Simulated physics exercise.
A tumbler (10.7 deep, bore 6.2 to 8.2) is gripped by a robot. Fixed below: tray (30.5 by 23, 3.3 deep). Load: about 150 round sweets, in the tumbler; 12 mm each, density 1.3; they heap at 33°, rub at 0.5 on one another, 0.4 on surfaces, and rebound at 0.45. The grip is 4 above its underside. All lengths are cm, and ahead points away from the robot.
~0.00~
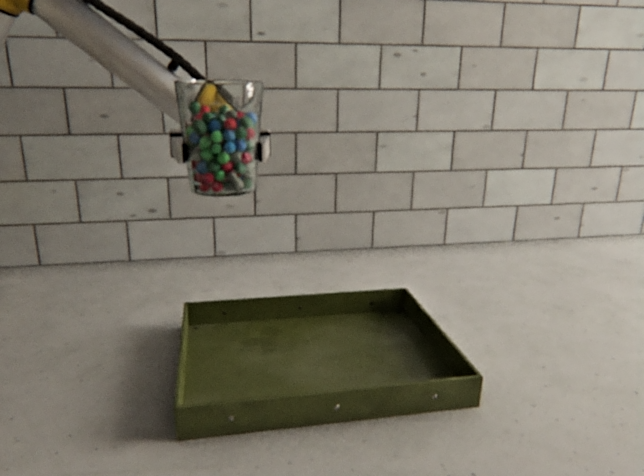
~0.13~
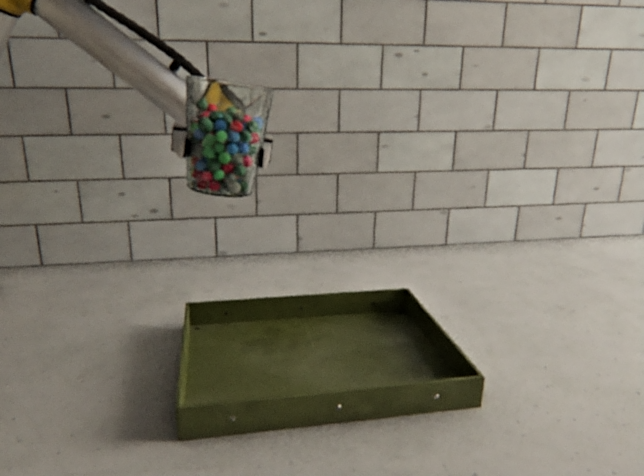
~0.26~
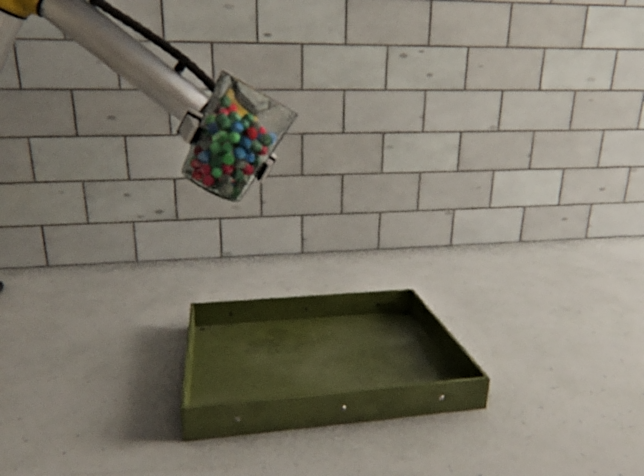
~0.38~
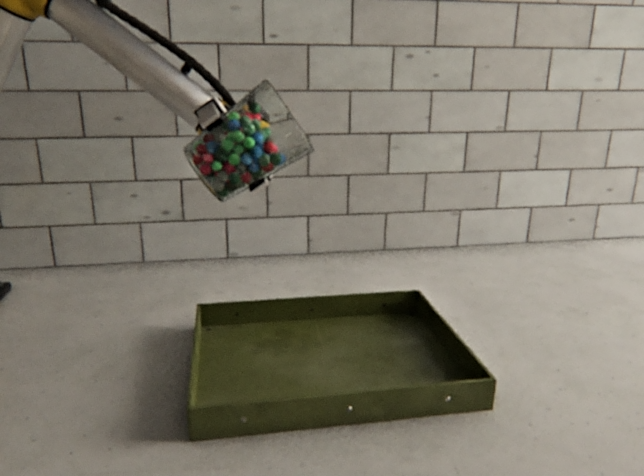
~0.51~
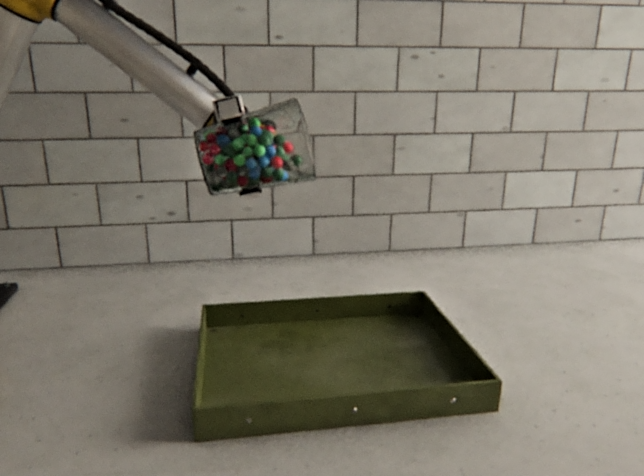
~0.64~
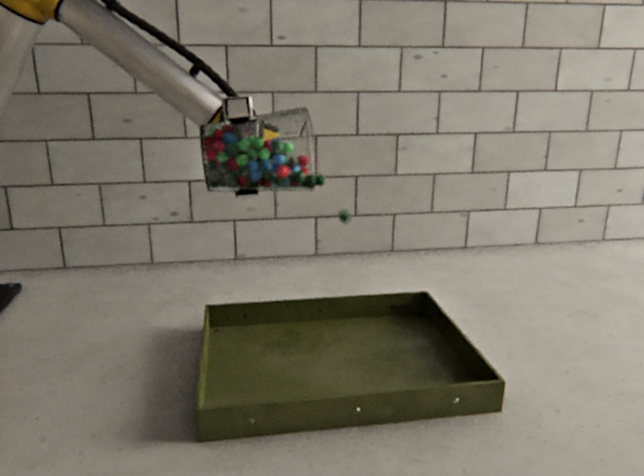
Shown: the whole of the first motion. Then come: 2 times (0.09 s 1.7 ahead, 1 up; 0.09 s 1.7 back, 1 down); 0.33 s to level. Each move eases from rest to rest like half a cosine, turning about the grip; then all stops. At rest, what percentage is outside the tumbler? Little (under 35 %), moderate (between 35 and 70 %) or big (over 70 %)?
Share outside the tumbler: Moderate (between 35 and 70 %).
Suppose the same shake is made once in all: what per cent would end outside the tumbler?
Then about 30 per cent.
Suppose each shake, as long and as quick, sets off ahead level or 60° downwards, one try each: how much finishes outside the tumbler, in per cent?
Some 50 and 15 per cent.
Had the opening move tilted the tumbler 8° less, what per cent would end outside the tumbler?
In that case some 35 per cent.
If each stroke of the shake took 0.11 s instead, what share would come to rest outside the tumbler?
Then about 45 per cent.
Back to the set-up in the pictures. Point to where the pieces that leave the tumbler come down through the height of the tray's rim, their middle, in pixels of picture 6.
Near (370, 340).
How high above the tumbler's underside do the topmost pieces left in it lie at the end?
About 5.0 cm.
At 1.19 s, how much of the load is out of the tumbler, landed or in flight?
Near 55 per cent so far.
By 0.92 s, tilted 86° forward, highest piece 27 above the table; 118 in the tumbler, 9 in the tray, 26 in flight or on a rim.
By 1.19 s, tilted 32° forward, highest piece 30 above the table; 76 in the tray, 72 in the tumbler, 5 in flight or on a rim.
By 1.53 s, level, highest piece 26 above the table; 82 in the tray, 71 in the tumbler.
By 2.58 s, level, highest piece 26 above the table; 82 in the tray, 71 in the tumbler.
Final count, 82 in the tray, 71 in the tumbler. That is 54 % outside the tumbler.
